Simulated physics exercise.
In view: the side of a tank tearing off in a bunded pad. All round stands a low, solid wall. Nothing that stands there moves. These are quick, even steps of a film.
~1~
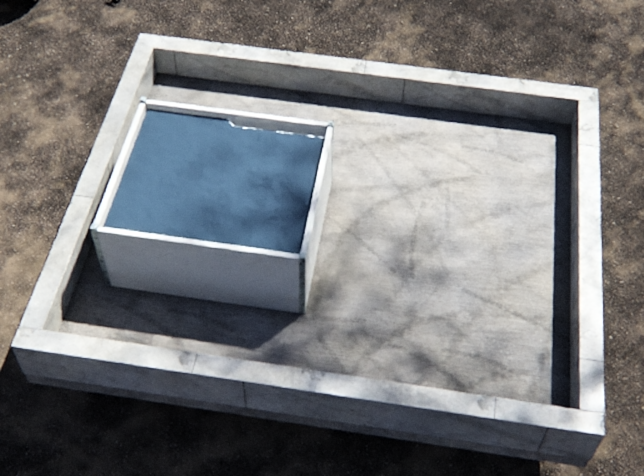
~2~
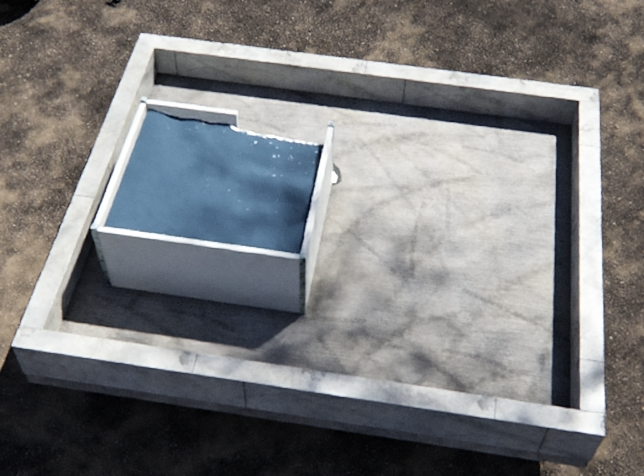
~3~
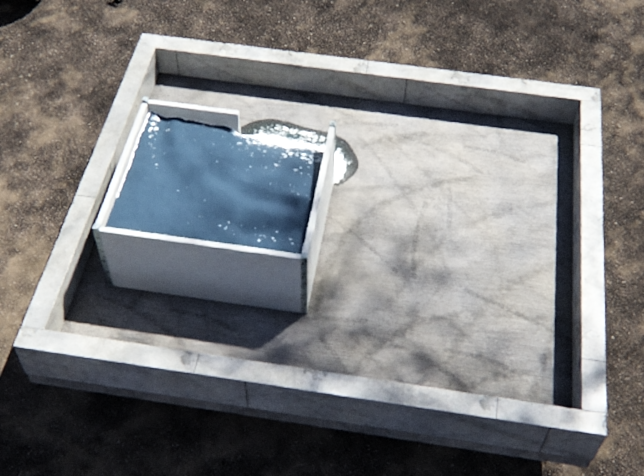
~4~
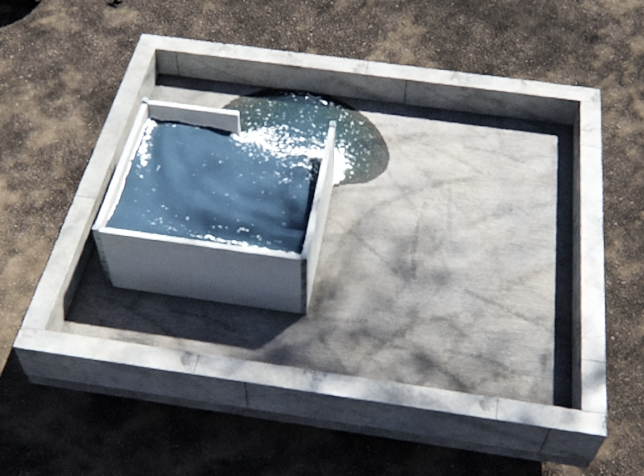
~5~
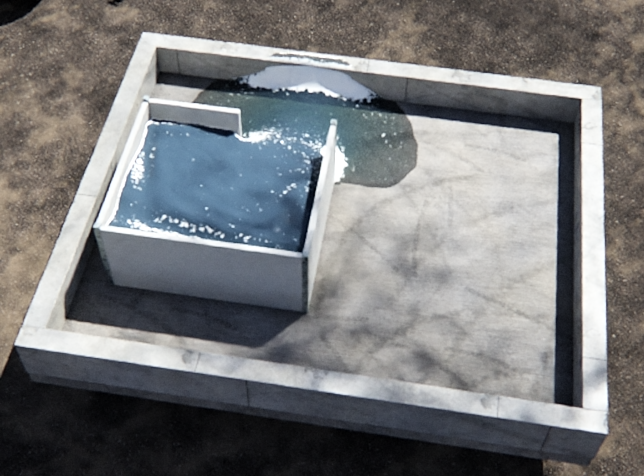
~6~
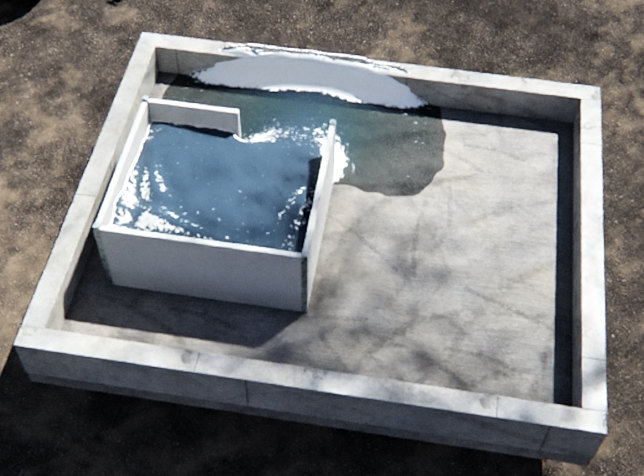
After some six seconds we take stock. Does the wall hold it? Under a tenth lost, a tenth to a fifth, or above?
Over the wall goes under a tenth.
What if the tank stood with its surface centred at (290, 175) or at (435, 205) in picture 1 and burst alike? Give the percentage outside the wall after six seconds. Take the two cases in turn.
In turn 6 and 8 per cent.
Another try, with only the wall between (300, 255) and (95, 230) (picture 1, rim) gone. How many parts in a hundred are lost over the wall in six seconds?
Near 16 in a hundred.
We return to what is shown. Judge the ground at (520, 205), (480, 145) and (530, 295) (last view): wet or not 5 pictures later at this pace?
In turn: No water, covered, not flooded.
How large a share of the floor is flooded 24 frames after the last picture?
Some 90 per cent.
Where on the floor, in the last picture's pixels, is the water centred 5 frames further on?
Close to (267, 180).
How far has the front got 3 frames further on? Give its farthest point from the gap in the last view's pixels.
Near (528, 118).
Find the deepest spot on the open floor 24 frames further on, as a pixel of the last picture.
Roughly at (55, 350).
A moment on, water covers 30 % of the floor; the low wall has let 0 % over.
Next, water covers 35 % of the floor; the low wall has let 1 % over.
Then, water covers 50 % of the floor; the low wall has let 4 % over.
Later, water covers 75 % of the floor; the low wall has let 4 % over.
In the end, water covers 85 % of the floor; the low wall has let 4 % over.
